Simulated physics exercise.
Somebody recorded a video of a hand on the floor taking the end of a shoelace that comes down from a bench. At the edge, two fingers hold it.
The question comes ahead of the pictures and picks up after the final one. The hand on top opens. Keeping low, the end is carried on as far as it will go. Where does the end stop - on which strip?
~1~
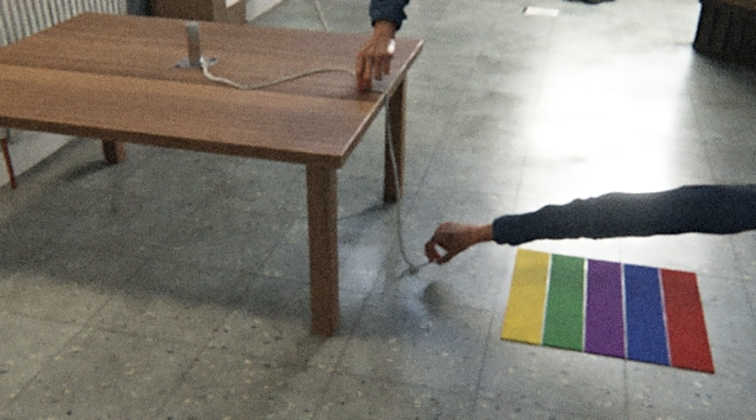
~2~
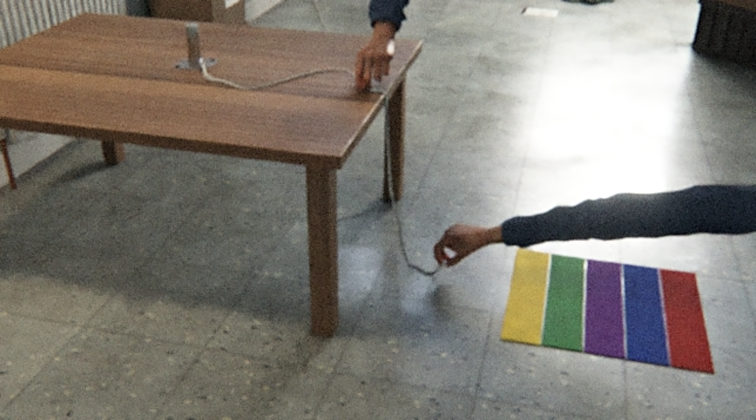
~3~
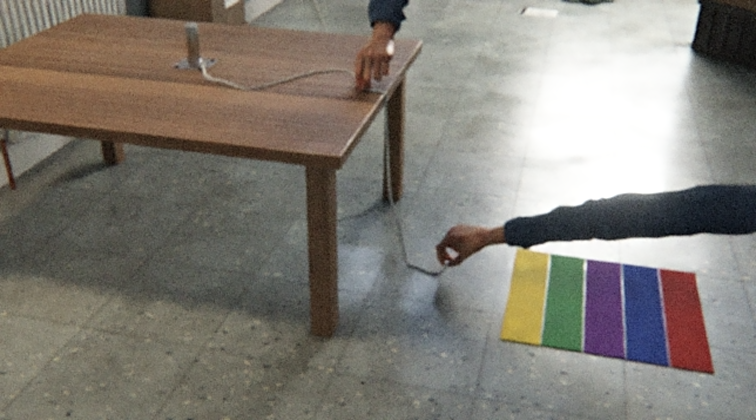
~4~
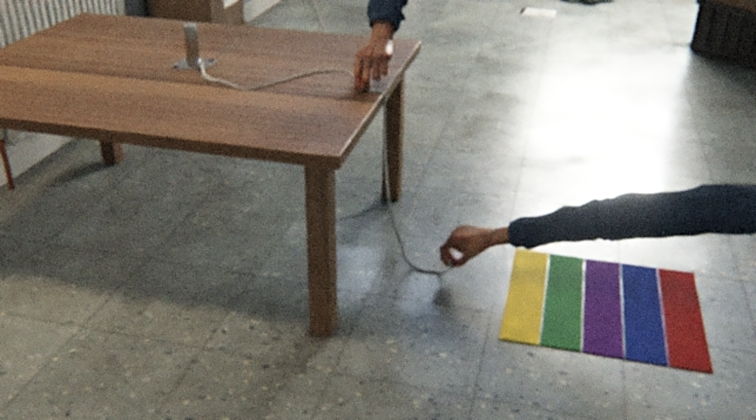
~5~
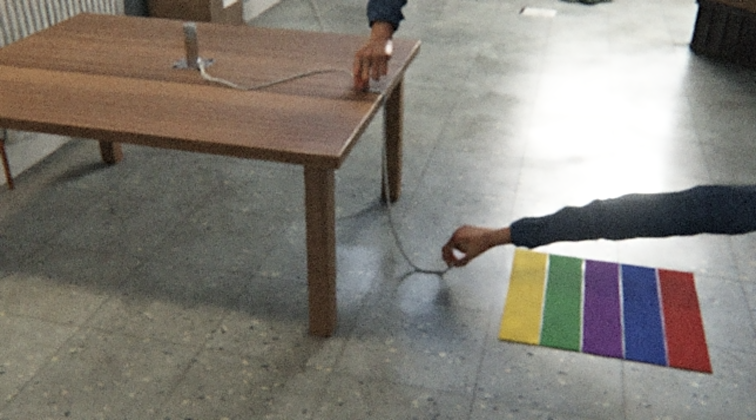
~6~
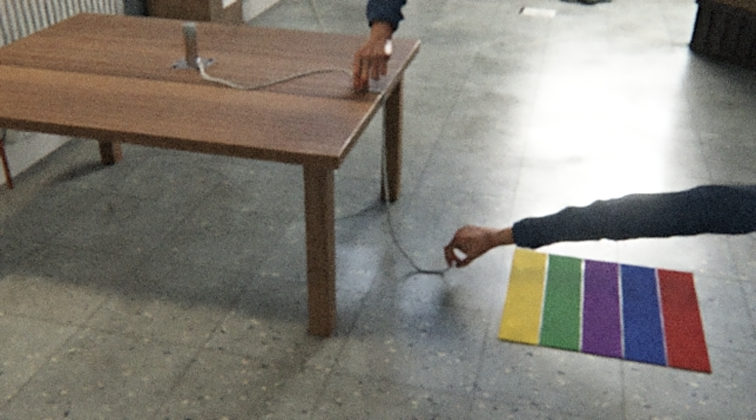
On the red strip.
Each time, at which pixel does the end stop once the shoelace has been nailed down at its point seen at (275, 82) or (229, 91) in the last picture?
Approximately (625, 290) and (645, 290), respectively.
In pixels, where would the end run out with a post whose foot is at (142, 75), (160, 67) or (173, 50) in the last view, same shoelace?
The first try gives (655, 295), the second (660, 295) and the third (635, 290).
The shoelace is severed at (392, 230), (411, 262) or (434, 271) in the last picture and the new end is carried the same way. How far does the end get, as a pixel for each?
In turn, (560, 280) for the first, (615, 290) for the second and (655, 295) for the third.
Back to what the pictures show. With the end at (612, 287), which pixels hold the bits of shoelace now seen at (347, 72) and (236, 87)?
(392, 124) and (292, 75).
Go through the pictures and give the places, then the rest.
The first picture shows end (435, 261); yellow (523, 322); green (564, 329); purple (605, 335); blue (647, 342); red (690, 349).
The second picture shows end (444, 263); shoelace through (210, 76) (263, 86) (333, 69) (376, 91) (389, 170) (403, 245).
The third picture shows end (446, 263).
The fourth picture shows end (450, 264); shoelace through (208, 76) (261, 86) (331, 69) (375, 91) (386, 170) (402, 244).
The fifth picture shows end (452, 264).
The sixth picture shows end (454, 264); shoelace through (207, 75) (260, 86) (330, 69) (374, 91) (385, 169) (396, 244).
Soon after, end near (612, 287); over purple.
Then, end near (662, 294); over blue.
At full stretch, end near (691, 298); over red. It halts on the red strip.
